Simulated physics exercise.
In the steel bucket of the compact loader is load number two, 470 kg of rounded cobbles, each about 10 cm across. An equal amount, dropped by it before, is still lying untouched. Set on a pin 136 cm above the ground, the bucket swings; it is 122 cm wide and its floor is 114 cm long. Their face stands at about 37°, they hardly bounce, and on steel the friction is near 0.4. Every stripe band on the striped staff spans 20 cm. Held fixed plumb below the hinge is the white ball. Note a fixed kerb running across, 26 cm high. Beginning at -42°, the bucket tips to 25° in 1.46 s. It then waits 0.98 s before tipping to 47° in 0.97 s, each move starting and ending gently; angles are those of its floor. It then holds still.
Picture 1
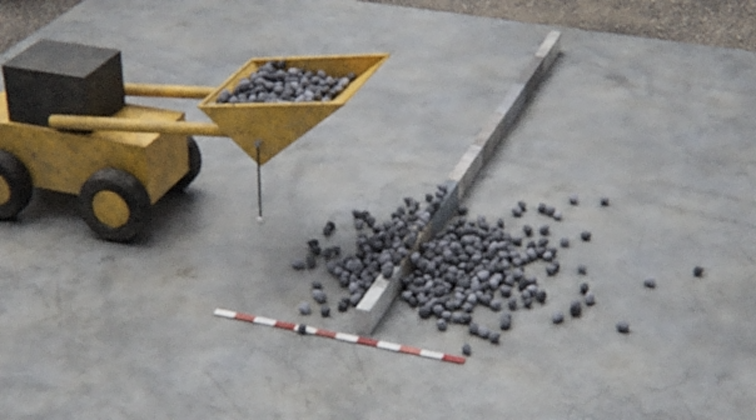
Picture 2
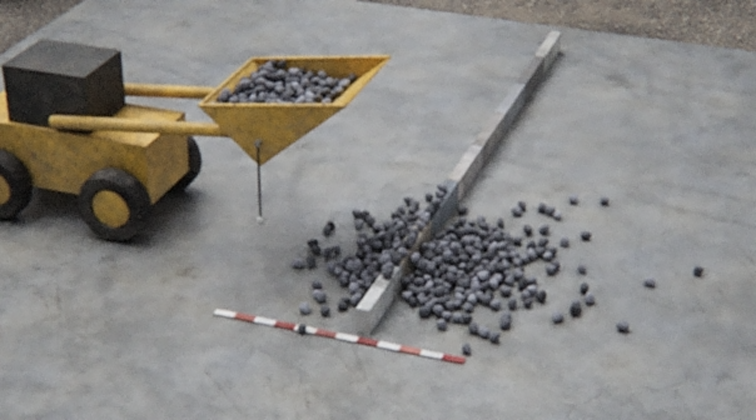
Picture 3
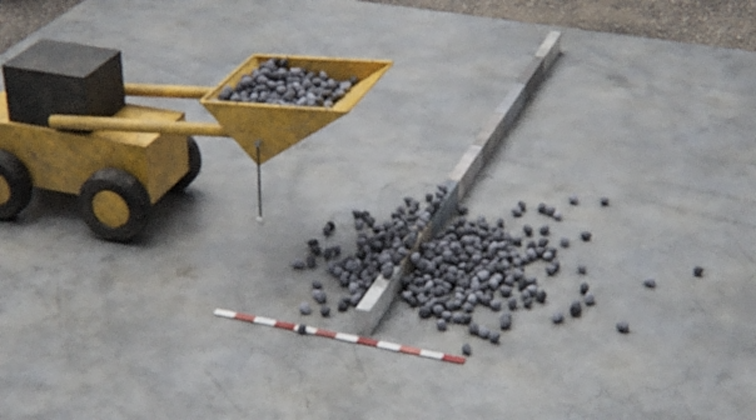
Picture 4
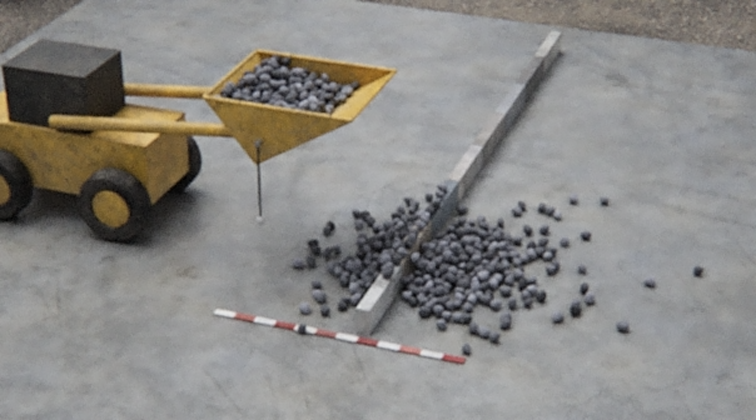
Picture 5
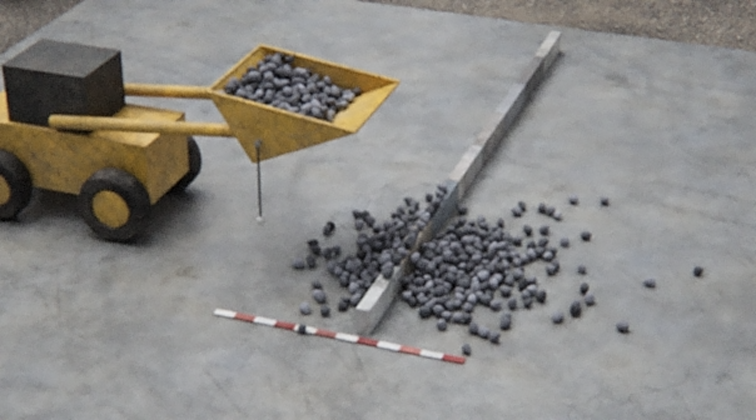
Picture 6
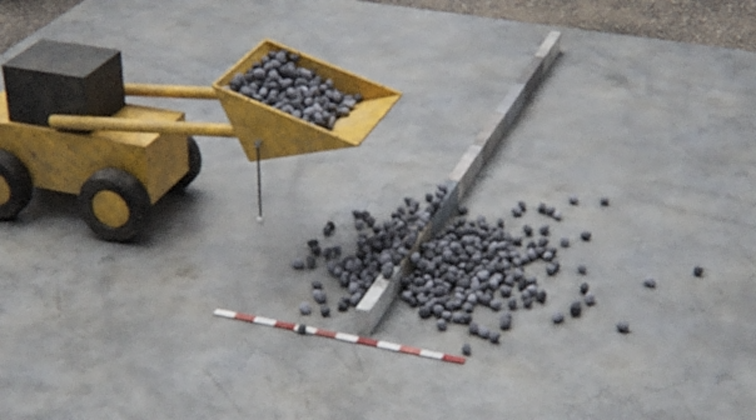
Yellow loader bucket full of dark grey stones slowly tilting forward beside a scattered stone heap lying across a concrete kerb.
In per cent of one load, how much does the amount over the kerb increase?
About 29 per cent.
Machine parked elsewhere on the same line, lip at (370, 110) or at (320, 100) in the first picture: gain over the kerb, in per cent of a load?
The first would add around 80 per cent, the second around 5 per cent.
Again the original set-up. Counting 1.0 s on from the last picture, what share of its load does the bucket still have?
Roughly 95 per cent is still inside.
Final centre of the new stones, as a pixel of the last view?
Their middle rests near (390, 243).
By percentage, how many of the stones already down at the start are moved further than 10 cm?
Close to 10 per cent.
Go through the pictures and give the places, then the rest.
In the first picture, the bucket is at -42°, its lip at (344, 104); the top of the load is at (288, 76). The earlier load is highest near (408, 239), 31 cm above ground level, 39 % on this side of the kerb, 61 % over the kerb.
The second picture shows lip at (345, 106), floor tilted -41°, highest stones at (276, 76).
The third picture shows lip at (348, 112), floor tilted -37°, highest stones at (275, 72).
The fourth picture shows lip at (352, 121), floor tilted -32°, highest stones at (269, 70).
The fifth picture shows lip at (356, 132), floor tilted -25°, highest stones at (267, 67).
In the sixth picture, the bucket is at -17°, its lip at (358, 146); the top of the load is at (270, 63).
Then, 0.5 s after the last picture the floor is at 15°; in per cent of one load, 100 in the bucket, 39 on this side of the kerb, 61 over the kerb; the foremost stones are at (610, 293).
Then, 1.0 s after the last picture the floor is at 25°; in per cent of one load, 94 in the bucket, 45 on this side of the kerb, 61 over the kerb; the foremost stones are at (610, 293).
Then, 3.3 s after the last picture the floor is at 47°; in per cent of one load, 0 in the bucket, 110 on this side of the kerb, 90 over the kerb; the foremost stones are at (610, 293).
Then, 6.1 s after the last picture the floor is at 47°; in per cent of one load, 0 in the bucket, 110 on this side of the kerb, 90 over the kerb; the foremost stones are at (610, 293). Net gain over the kerb, 29.
